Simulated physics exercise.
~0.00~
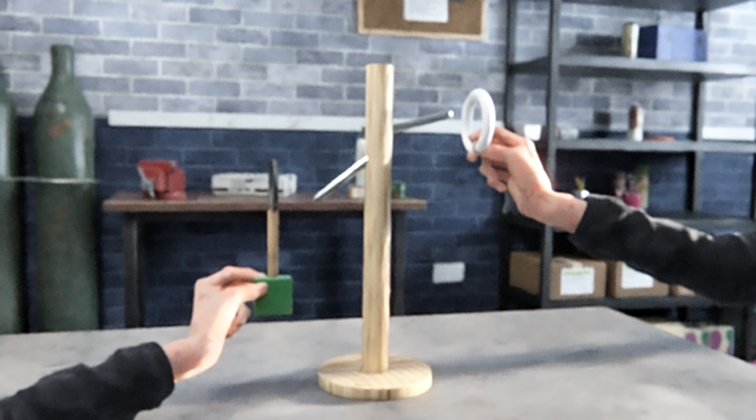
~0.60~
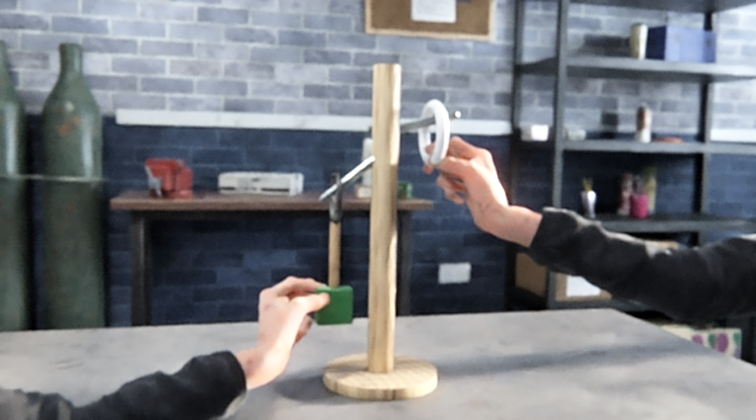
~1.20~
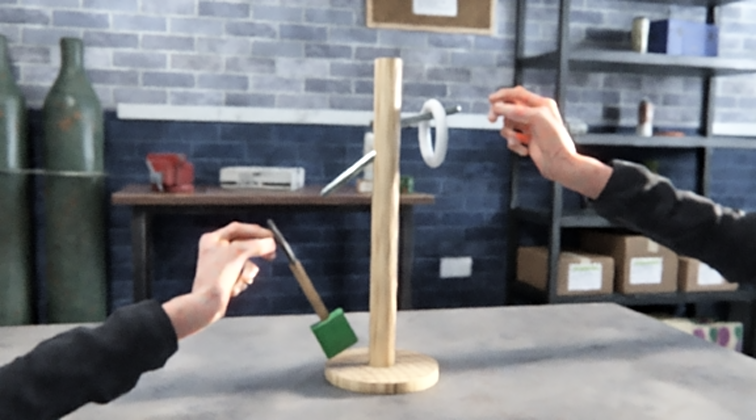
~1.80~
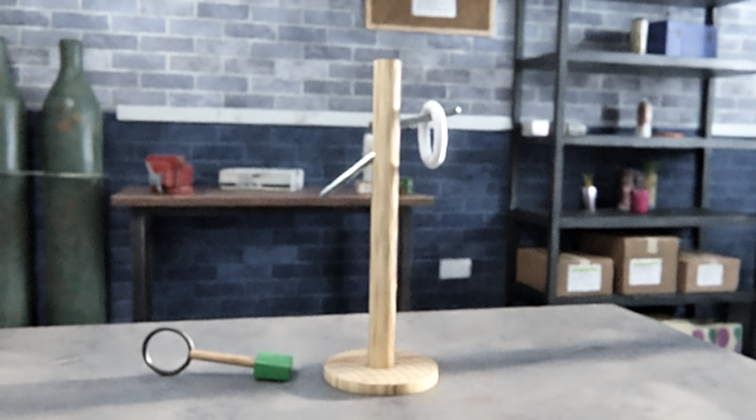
Green-ended tool falls from a hand onto the table while white ring hangs on peg.
